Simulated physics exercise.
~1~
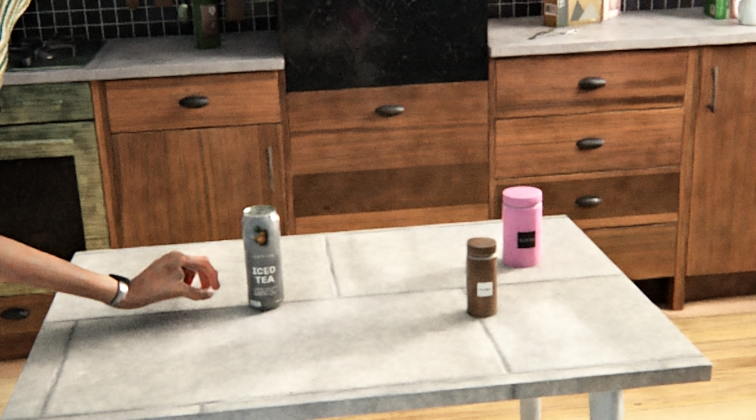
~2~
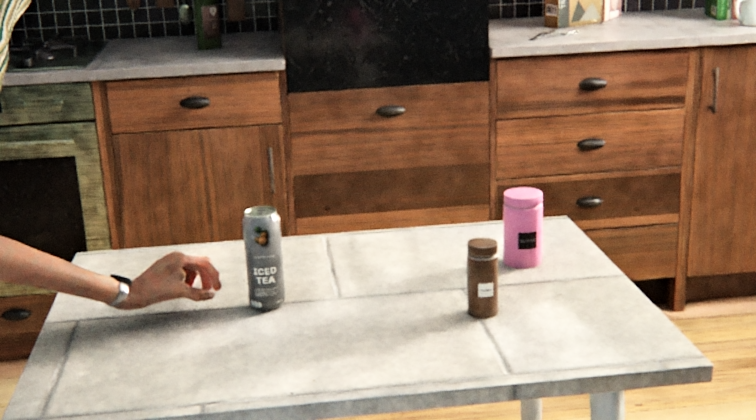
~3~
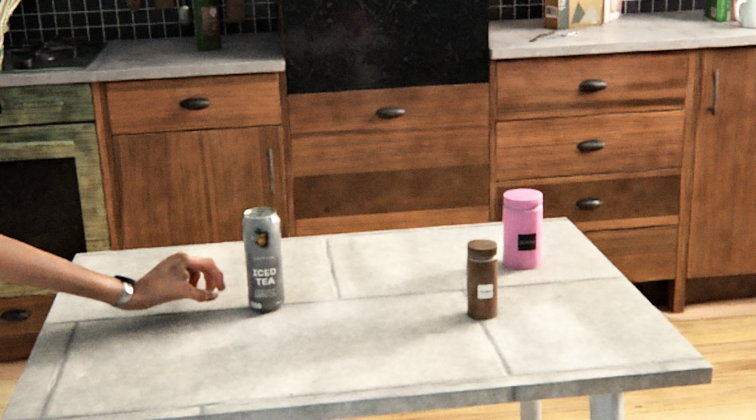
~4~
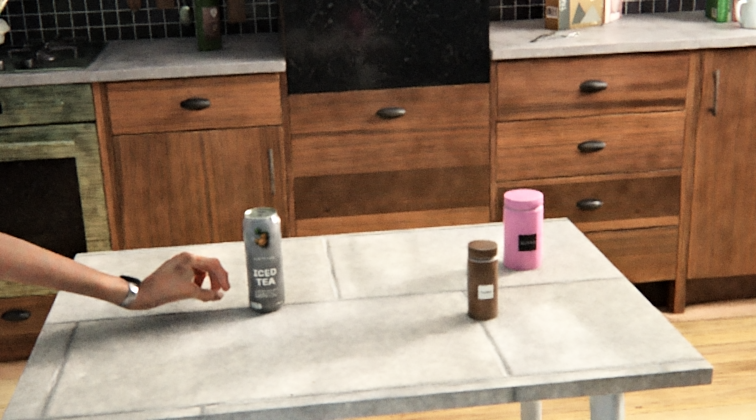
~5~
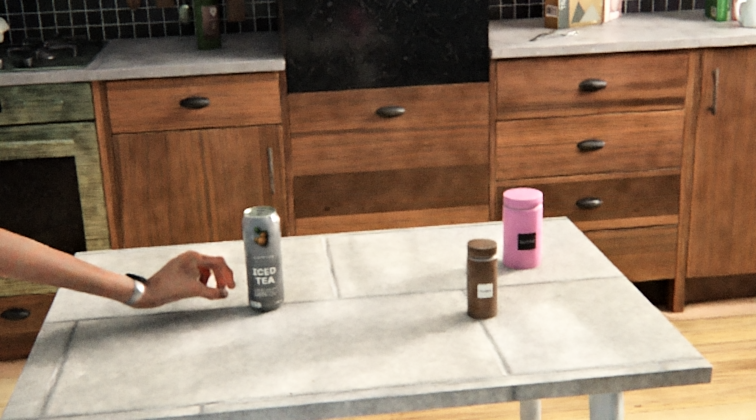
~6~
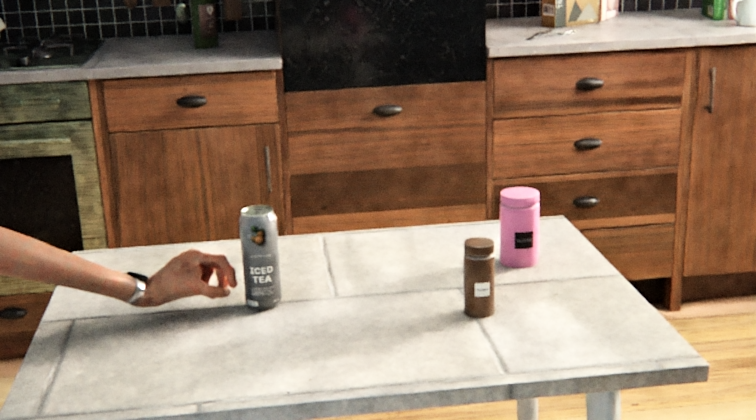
A hand slowly moves right toward a grey iced tea can on a table.
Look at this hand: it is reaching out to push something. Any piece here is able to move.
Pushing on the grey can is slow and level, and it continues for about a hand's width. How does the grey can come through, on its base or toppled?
Up.
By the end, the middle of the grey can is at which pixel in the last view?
At about (338, 253).
Then, 0.40 s later than the last frame, grey can moved a little near (275, 257).
Then, 0.70 s later than the last frame, grey can moved about its own width near (292, 256).
Then, 1.10 s later than the last frame, grey can moved about its own width near (315, 254).
Then, 1.40 s later than the last frame, grey can moved well along near (333, 253).
When it is over, moved from the start, grey can. End places, in pixels of the last picture, grey can near (338, 253).
